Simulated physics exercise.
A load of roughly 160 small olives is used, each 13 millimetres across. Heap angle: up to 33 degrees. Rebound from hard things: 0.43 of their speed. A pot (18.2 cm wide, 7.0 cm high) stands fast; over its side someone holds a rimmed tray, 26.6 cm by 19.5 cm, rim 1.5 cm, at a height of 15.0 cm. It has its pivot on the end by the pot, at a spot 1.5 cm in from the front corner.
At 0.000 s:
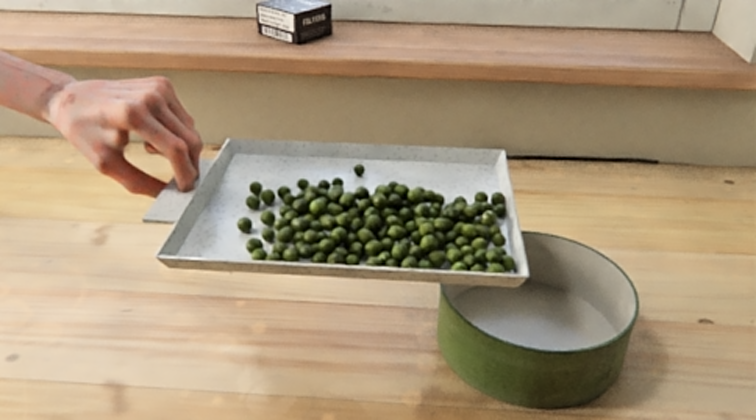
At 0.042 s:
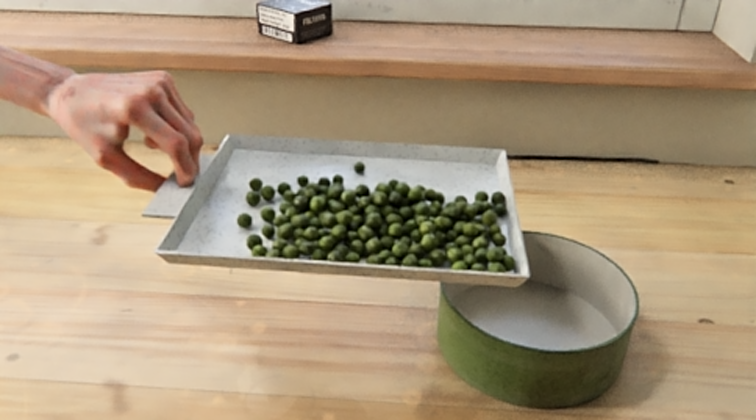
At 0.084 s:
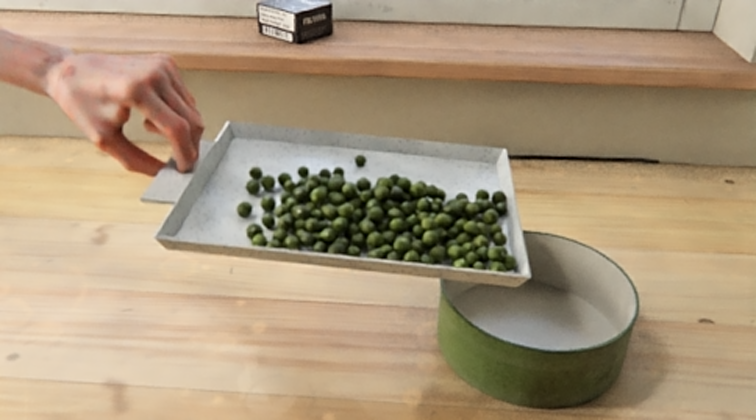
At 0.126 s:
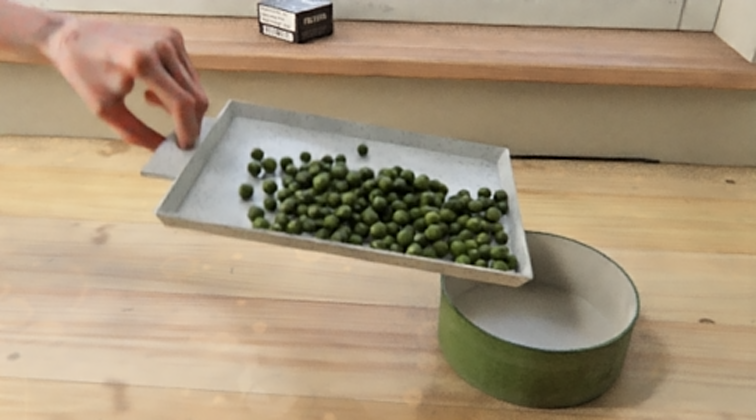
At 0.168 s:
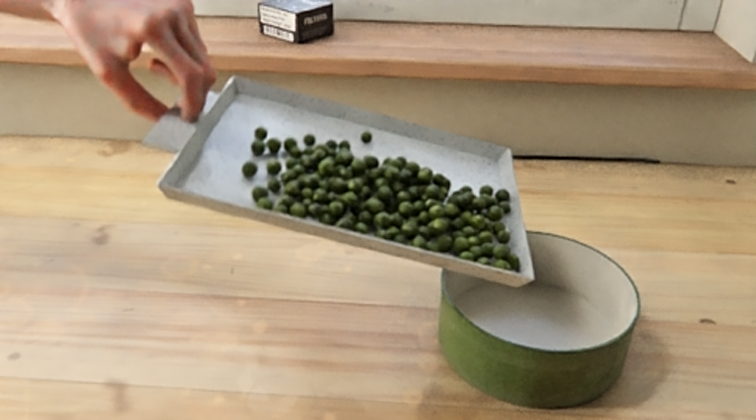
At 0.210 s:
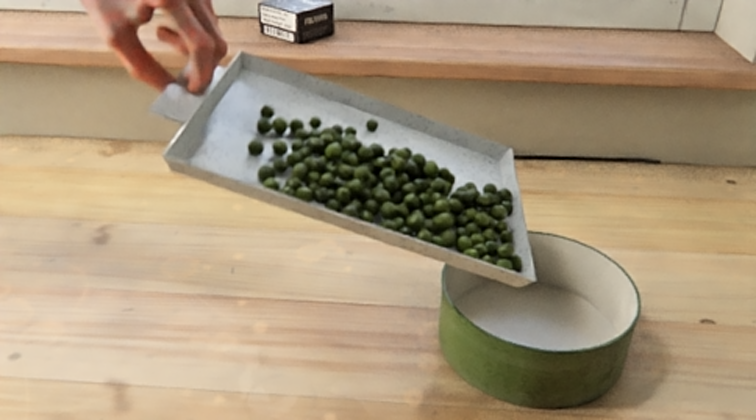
The clip opens with a hand holding a pale rimmed tray of small green olives nearly level, its right end over the edge of a round green pot on a wooden table. The hand then lifts the left end higher and higher, so the tray slopes down toward the right with the olives still on it.
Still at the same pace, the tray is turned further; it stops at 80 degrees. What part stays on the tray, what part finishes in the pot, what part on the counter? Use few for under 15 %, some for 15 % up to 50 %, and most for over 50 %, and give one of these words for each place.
Tray: Few, pot: Most, counter: Some.
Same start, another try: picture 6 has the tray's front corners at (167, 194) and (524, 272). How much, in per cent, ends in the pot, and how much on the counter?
Pot 55, counter 45.
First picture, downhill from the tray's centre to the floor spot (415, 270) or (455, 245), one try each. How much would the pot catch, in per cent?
First try: Around 0 percent; second try: Around 20 percent.
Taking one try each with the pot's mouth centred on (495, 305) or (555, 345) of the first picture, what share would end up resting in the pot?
First try around 60 %, second around 75 %.
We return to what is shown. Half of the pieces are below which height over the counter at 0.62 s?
About 18 centimetres.
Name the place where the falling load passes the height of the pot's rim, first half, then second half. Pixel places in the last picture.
At roughly (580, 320) first, later on at (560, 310).
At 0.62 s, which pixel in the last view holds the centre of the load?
(528, 212) or thereabouts.
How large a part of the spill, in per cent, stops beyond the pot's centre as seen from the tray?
90 per cent.
Then, at 0.45 s, tilt 49 degrees; the tray holds 100 %, the pot 0 %.
Then, at 0.62 s, tilt 71 degrees; the tray holds 80 %, the pot 0 %.
Then, at 0.90 s, tilt 80 degrees; the tray holds 10 %, the pot 55 %.
By 1.8 s all is still; tray 0 %, pot 70 %, counter 30 %.
